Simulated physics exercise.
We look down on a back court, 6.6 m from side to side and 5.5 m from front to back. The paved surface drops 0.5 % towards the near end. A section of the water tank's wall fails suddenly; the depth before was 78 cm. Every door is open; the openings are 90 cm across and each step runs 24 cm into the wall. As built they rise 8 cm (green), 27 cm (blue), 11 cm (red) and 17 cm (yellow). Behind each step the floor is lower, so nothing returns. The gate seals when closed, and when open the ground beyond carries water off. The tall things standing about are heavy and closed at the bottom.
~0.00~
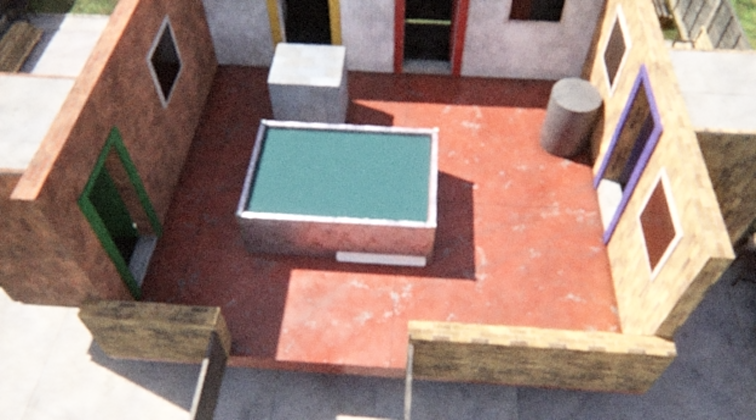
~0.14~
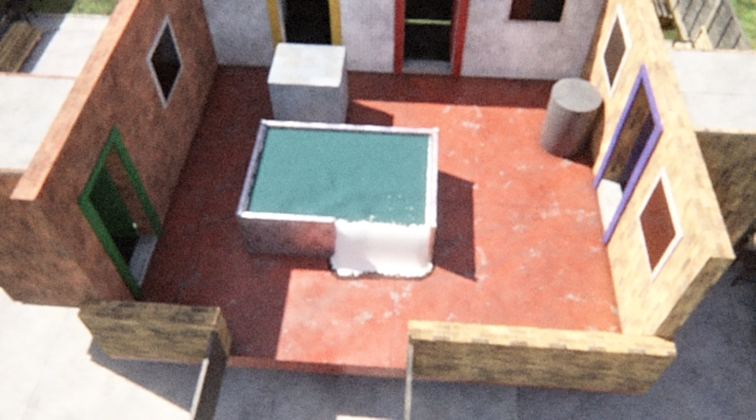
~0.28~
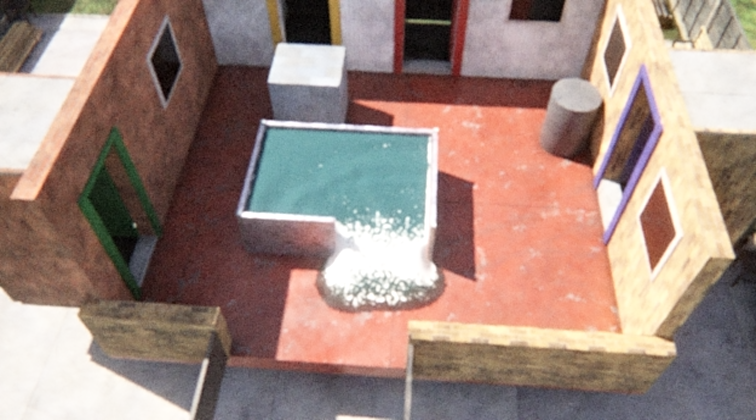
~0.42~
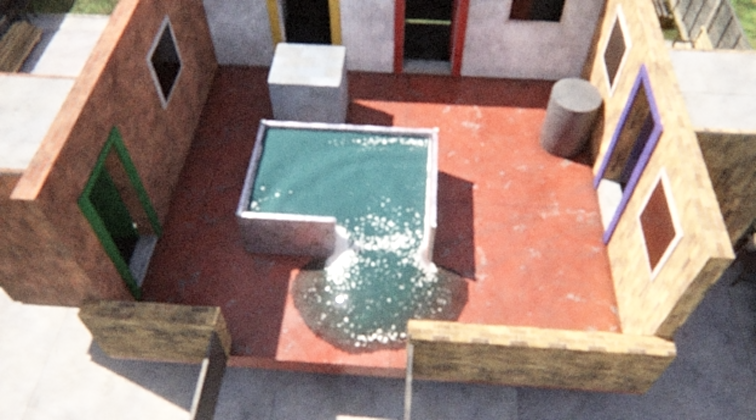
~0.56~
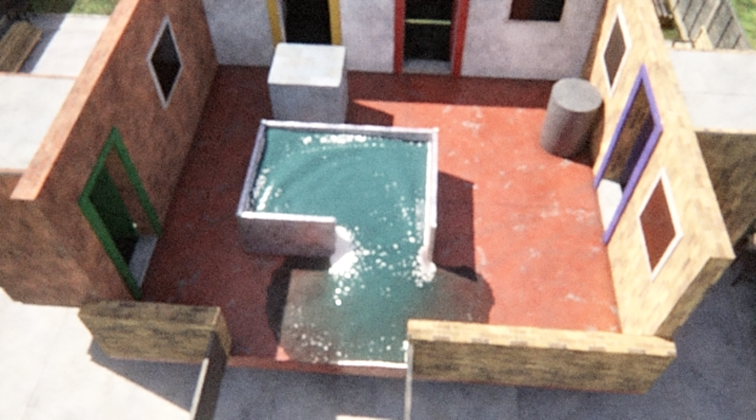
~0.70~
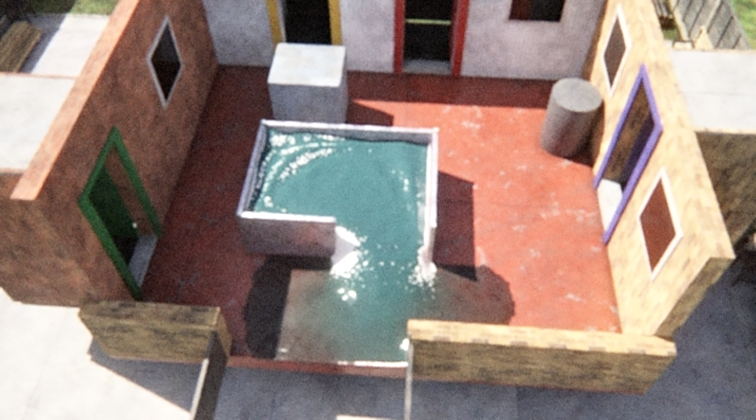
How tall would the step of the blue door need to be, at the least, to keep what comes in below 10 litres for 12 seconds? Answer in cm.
Close to 6 cm is just enough.
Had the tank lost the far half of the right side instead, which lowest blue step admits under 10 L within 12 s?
About 32 cm.
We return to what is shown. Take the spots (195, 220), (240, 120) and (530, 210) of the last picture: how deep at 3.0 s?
Roughly 0, 0 and 3 cm, in turn.
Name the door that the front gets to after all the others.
It is the yellow one.
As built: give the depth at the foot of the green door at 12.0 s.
Some 2.0 cm.
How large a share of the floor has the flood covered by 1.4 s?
Some 15 per cent of it.
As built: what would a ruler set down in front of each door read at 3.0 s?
In cm: Green 1, blue 9, red 0, yellow 0.
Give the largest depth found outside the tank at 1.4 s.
Up to some 48 cm.
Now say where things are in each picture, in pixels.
The first frame shows the water tank at (343, 174) is whole and still, 78 cm deep; the blue door at (621, 169) is dry.
In the second frame, water pours out at (383, 244) and has run 0.4 m, to (341, 275); about 10 cm deep outside, 78 cm at the back.
In the third frame, water pours out at (383, 246) and has run 0.8 m, to (342, 305); about 13 cm deep outside, 78 cm at the back.
In the fourth frame, the front is at a hidden place, 1.4 m from the gap at (383, 247); 2.5 m2 of floor is wet, 75 cm left at the back.
In the fifth frame, the front is at a hidden place, 1.7 m from the gap at (383, 248); 3.9 m2 of floor is wet, 66 cm left at the back.
In the sixth frame, the front is at a hidden place, 1.8 m from the gap at (383, 248); 4.5 m2 of floor is wet, 67 cm left at the back; 2.2 m in a straight line remain to the blue door at (621, 169).
After 1.4 s water covers 15 % of the floor, deepest (48 cm) near (424, 352); it has not reached the blue door.
After 3.0 s water covers 30 % of the floor, deepest (31 cm) near (621, 365); 9 cm at the blue door, 0 litres in over its 27 cm step.
After 12.0 s water covers 90 % of the floor, deepest (8 cm) near (424, 352); 5 cm at the blue door, 0 litres in over its 27 cm step.
At the blue door as built, the water arrived by 2.3 s and peaked near 9 cm at 3.4 s.
Run again over the same 12 s with other heights there, 17 litres in over 5 cm, 4 litres over 7 cm. The limit of 10 litres is kept from about 6 cm up.
